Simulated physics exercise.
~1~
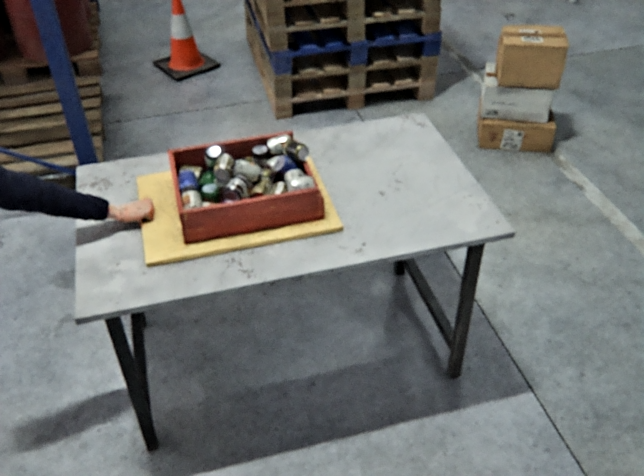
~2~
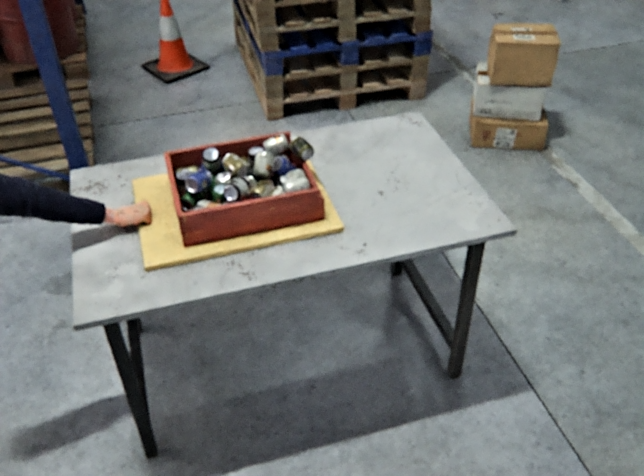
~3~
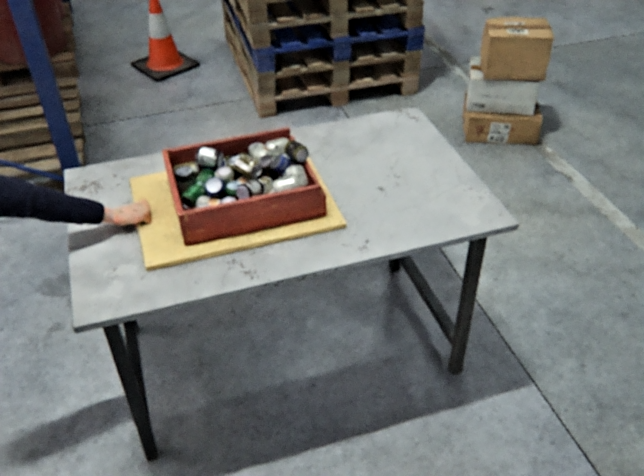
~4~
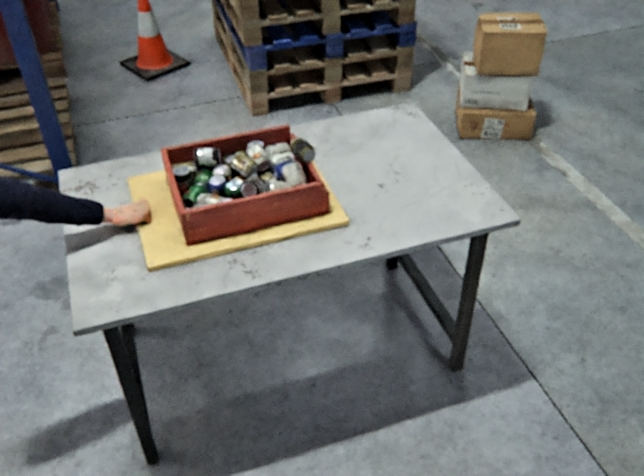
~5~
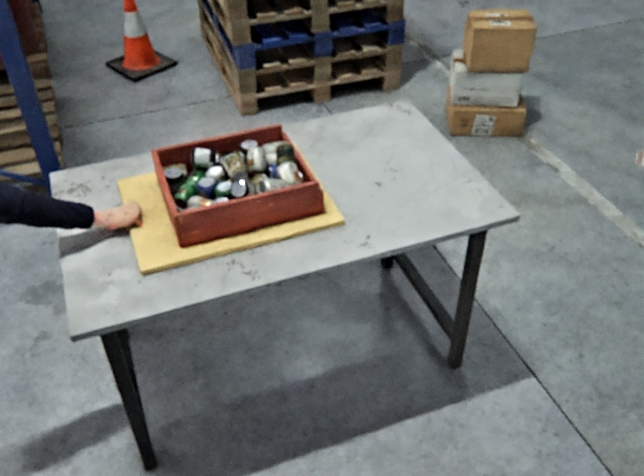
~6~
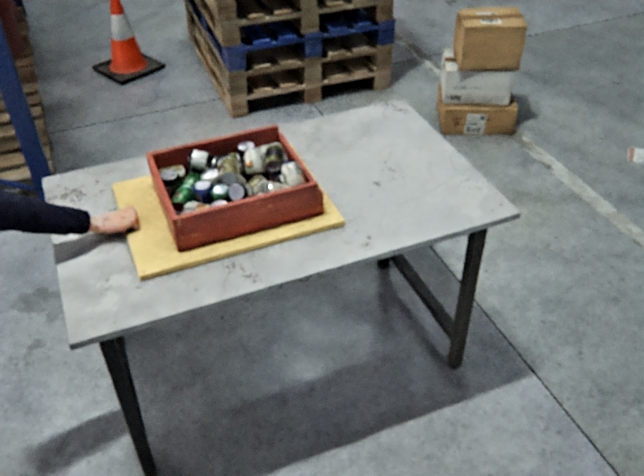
A dark-sleeved arm reaches in from the left, its hand gripping the edge of a yellow board on a grey table, seen from above in a warehouse with a concrete floor. On the board sits an open red crate full of small cans in mixed colours. Behind stand an orange and white cone, stacked wooden pallets with a blue band, and a pile of boxes to the right. The view drifts gently sideways while the hand keeps hold of the board and the cans shift and tumble inside the crate. At the end, all the cans are still inside the crate, and none lies on the table.
